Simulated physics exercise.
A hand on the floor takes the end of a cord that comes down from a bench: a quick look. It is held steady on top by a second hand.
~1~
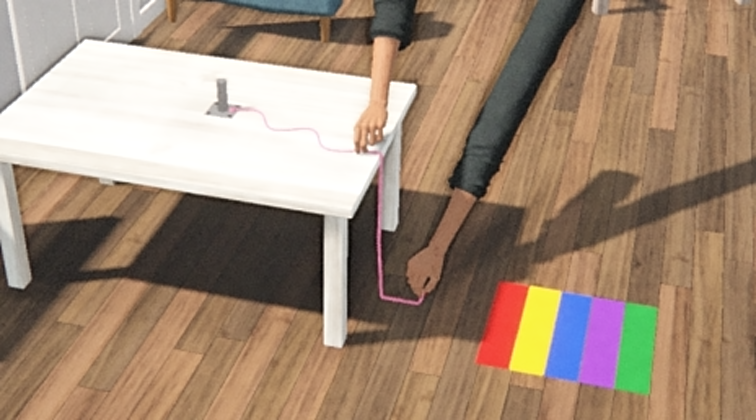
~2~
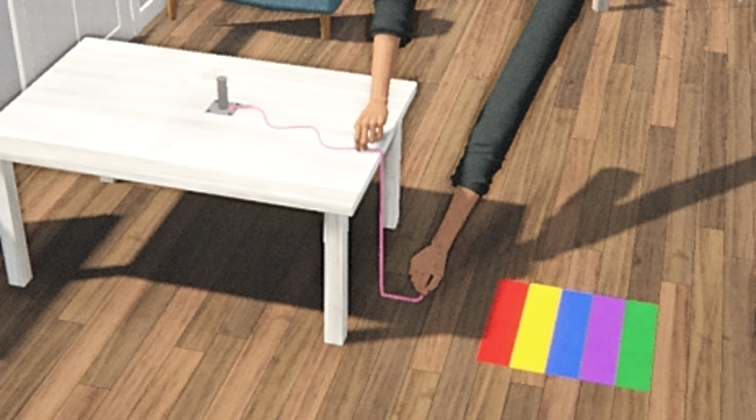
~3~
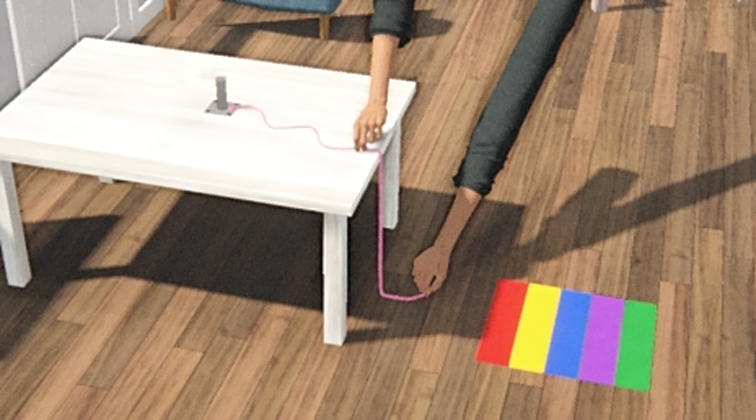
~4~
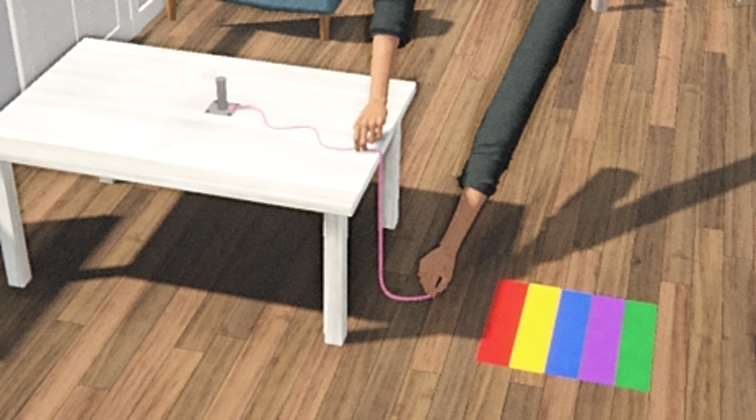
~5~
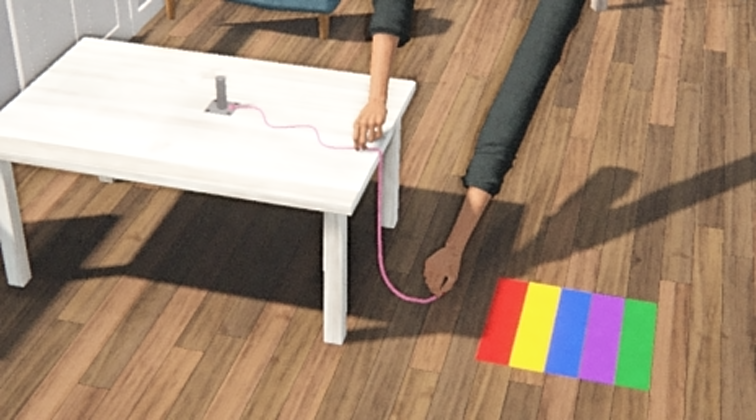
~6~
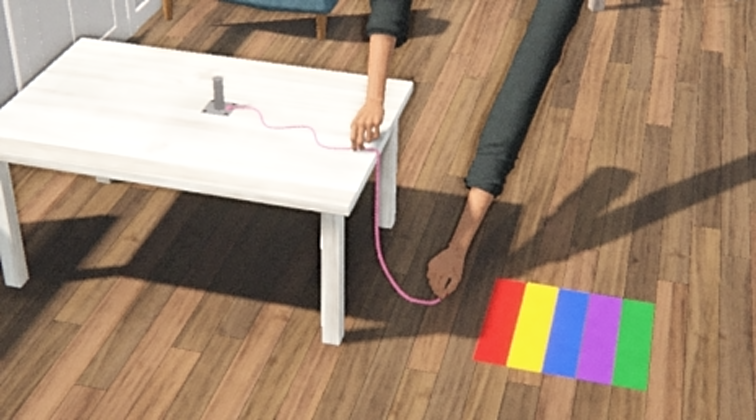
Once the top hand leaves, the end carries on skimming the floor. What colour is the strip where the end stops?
It is blue.
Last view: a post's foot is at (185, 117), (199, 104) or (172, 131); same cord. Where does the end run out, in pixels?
About (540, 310), then (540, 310), then (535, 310).
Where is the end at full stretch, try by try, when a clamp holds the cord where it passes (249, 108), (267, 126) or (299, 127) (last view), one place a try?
(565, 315); (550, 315); (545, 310).
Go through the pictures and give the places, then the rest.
End (422, 294); red (496, 350); yellow (530, 356); blue (564, 362); purple (599, 369); green (634, 375), in the first frame.
End (426, 292); cord through (262, 111) (300, 127) (337, 149) (382, 177) (382, 232) (382, 288), in the second frame.
End (428, 293), in the third frame.
End (434, 294); cord through (261, 111) (299, 127) (336, 149) (380, 177) (381, 232) (383, 288), in the fourth frame.
End (440, 294), in the fifth frame.
End (443, 295); cord through (258, 111) (296, 127) (333, 149) (377, 176) (377, 232) (396, 287), in the sixth frame.
Soon after, end near (511, 307); over red.
Then, end near (548, 313); over yellow.
At full stretch, end near (570, 317); over blue. The blue one.
